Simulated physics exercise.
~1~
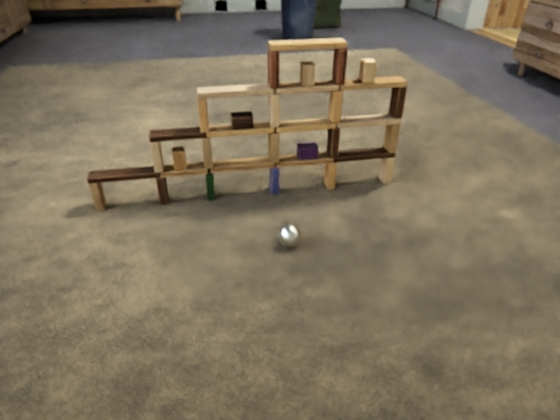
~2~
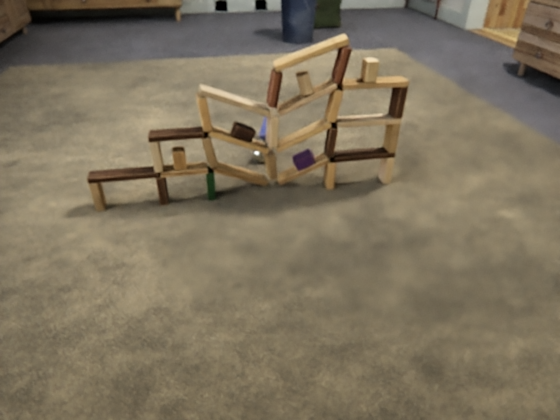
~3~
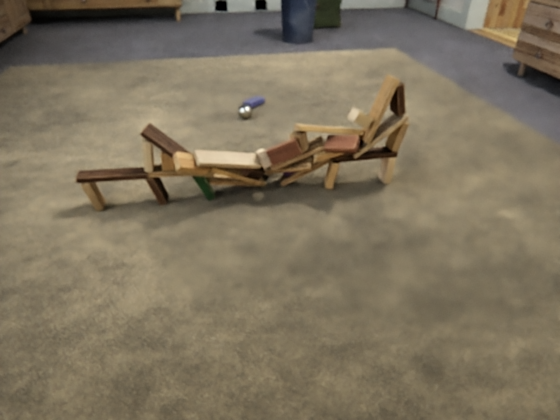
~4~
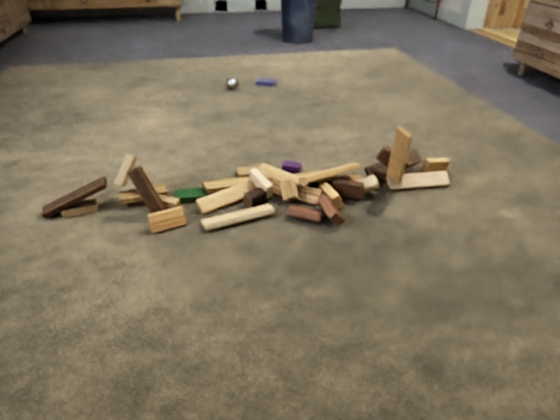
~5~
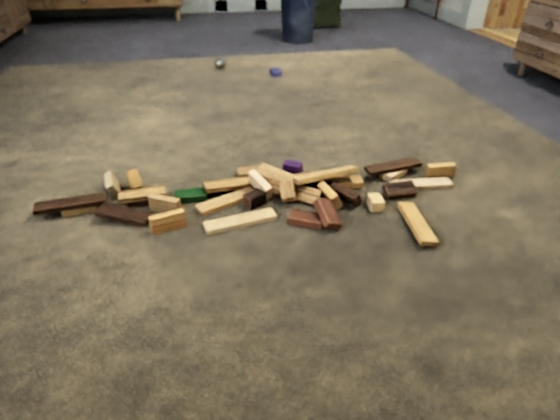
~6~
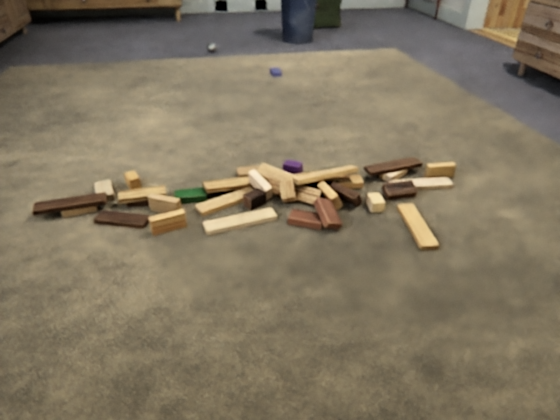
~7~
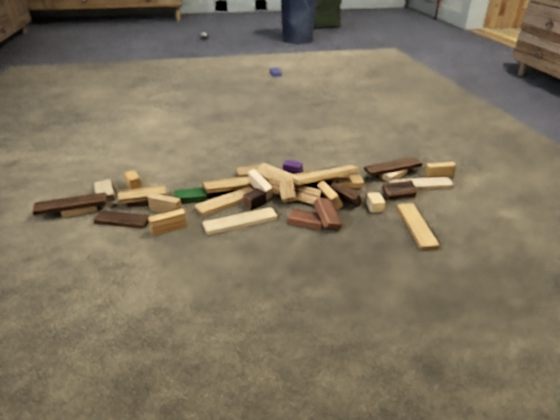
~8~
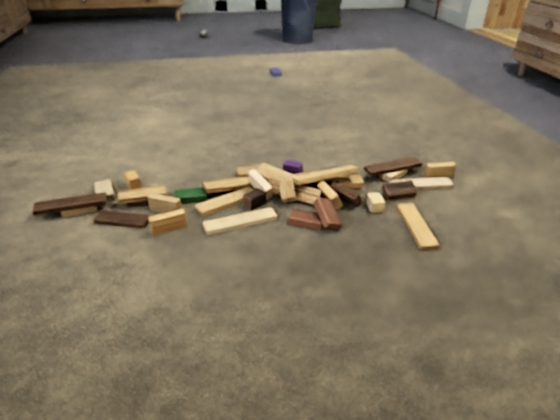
Steel ball rolling into a tiered wooden block structure, knocking out a blue post, collapsing everything into scattered pieces and rolling away.
